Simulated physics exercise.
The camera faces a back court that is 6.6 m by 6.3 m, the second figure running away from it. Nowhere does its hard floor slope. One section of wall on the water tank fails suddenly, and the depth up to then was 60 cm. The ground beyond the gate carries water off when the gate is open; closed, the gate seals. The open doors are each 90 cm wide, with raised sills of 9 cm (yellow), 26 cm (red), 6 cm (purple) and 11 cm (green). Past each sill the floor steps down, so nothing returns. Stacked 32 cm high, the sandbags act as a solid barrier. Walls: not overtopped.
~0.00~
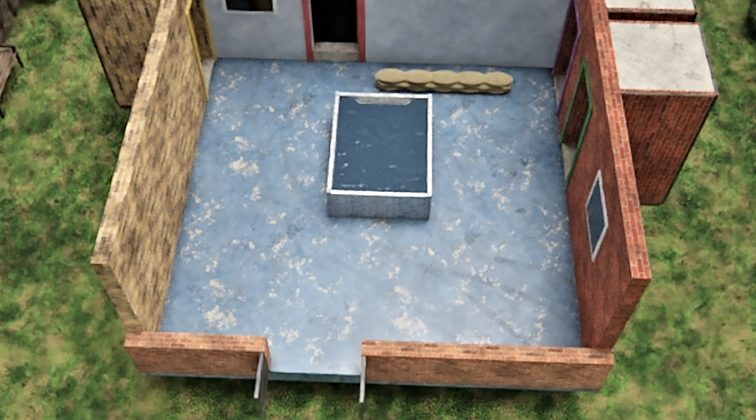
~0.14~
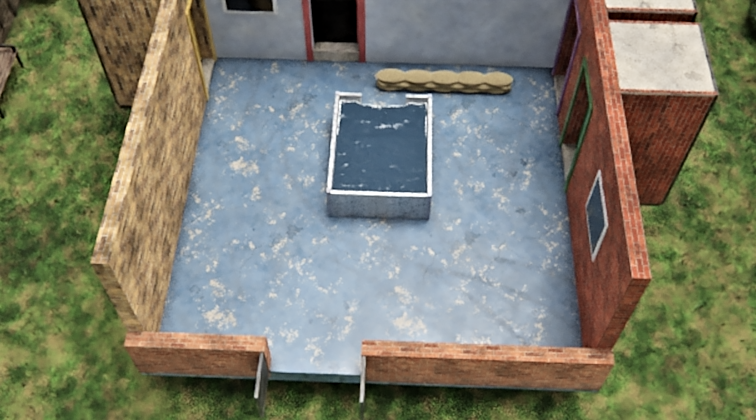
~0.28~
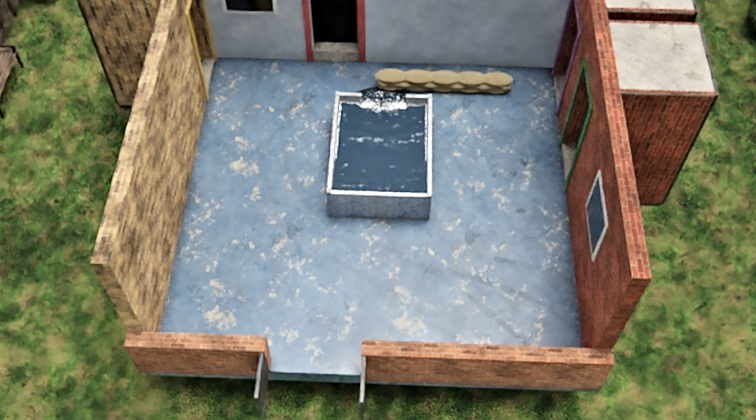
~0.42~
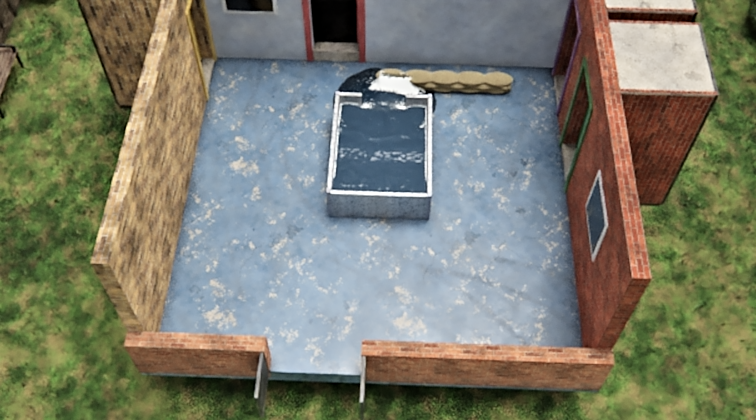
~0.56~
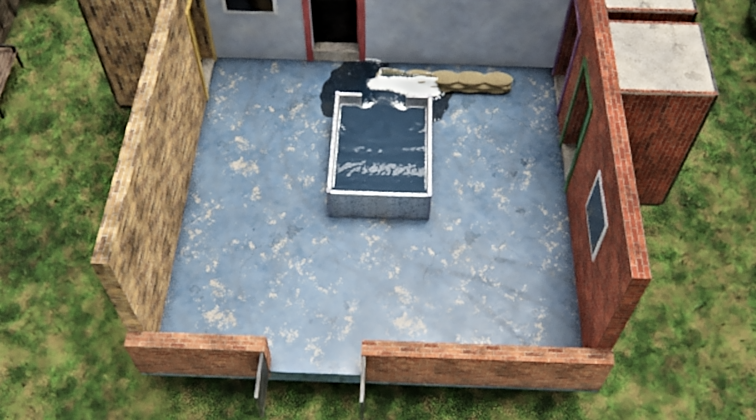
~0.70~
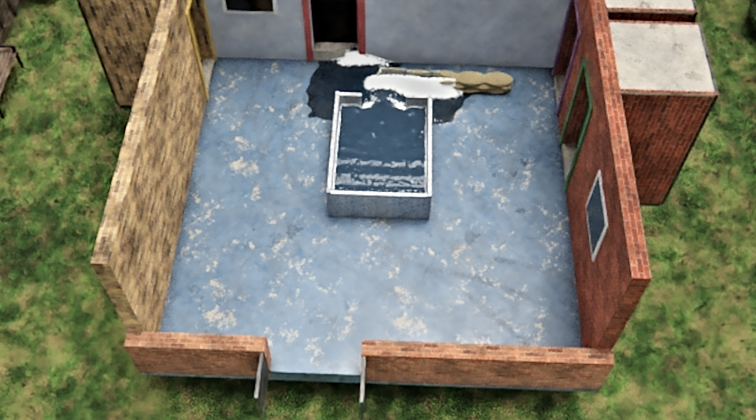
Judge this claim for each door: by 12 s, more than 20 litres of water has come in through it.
At the end, at the yellow door the limit will be broken; at the red door the limit will hold; at the purple door the limit will be broken; at the green door the limit will hold.
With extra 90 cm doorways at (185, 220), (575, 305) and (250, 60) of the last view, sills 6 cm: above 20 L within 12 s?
The first one doesn't reach it, the second one doesn't reach it, and the third one exceeds it.
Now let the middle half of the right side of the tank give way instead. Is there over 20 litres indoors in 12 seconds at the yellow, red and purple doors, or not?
Door yellow stays within, door red stays within, door purple goes beyond.
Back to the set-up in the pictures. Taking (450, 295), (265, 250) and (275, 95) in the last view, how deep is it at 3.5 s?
Roughly 0, 0, 4 cm.
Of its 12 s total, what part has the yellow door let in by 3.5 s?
About 60%.
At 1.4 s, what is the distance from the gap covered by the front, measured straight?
Distance: Approx. 3.2 m.
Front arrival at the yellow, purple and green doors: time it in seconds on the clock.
So yellow at 1.8 s, purple at 1.4 s, and green at 1.8 s.
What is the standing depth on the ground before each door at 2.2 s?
Depths in cm: Yellow 18, red 25, purple 8, green 11.
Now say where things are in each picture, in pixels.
The first frame shows the water tank at (382, 145) is whole and still, 60 cm deep.
In the second frame, water pours out on the water tank's far side and has run 0.5 m, to a hidden place; typically 6 cm deep outside, 60 cm at the water tank's back.
In the third frame, water pours out on the water tank's far side and has run 0.8 m, to (370, 91); typically 9 cm deep outside, 60 cm at the water tank's back.
In the fourth frame, water pours out on the water tank's far side and has run 1.3 m, to (368, 72); typically 7 cm deep outside, 60 cm at the water tank's back.
In the fifth frame, water pours out on the water tank's far side and has run 1.6 m, to (354, 63); typically 6 cm deep outside, 60 cm at the water tank's back.
In the sixth frame, the front is at (326, 62), 1.9 m from the gap on the water tank's far side; 2.4 m2 of floor is under water; 55 cm left at the back of the water tank.
After 1.4 s water covers 15 % of the floor and is deepest (43 cm) near (389, 96); yellow door not reached, red door 27 cm at the sill, 1 L in, purple door not reached, green door not reached.
After 2.2 s water covers 25 % of the floor and is deepest (36 cm) near (389, 96); yellow door 18 cm at the sill, 17 L in, red door 25 cm at the sill, 4 L in, purple door 8 cm at the sill, 13 L in, green door 11 cm at the sill, 0 L in.
After 3.5 s water covers 35 % of the floor and is deepest (25 cm) near (389, 96); yellow door 20 cm at the sill, 106 L in, red door 15 cm at the sill, 5 L in, purple door 14 cm at the sill, 50 L in, green door 10 cm at the sill, 1 L in.
After 7.0 s water covers 80 % of the floor and is deepest (14 cm) near (389, 96); yellow door 11 cm at the sill, 176 L in, red door 9 cm at the sill, 5 L in, purple door 8 cm at the sill, 93 L in, green door 6 cm at the sill, 2 L in.
After 12.0 s water covers 95 % of the floor and is deepest (8 cm) near (389, 96); yellow door 6 cm at the sill, 179 L in, red door 5 cm at the sill, 5 L in, purple door 5 cm at the sill, 100 L in, green door 3 cm at the sill, 2 L in.
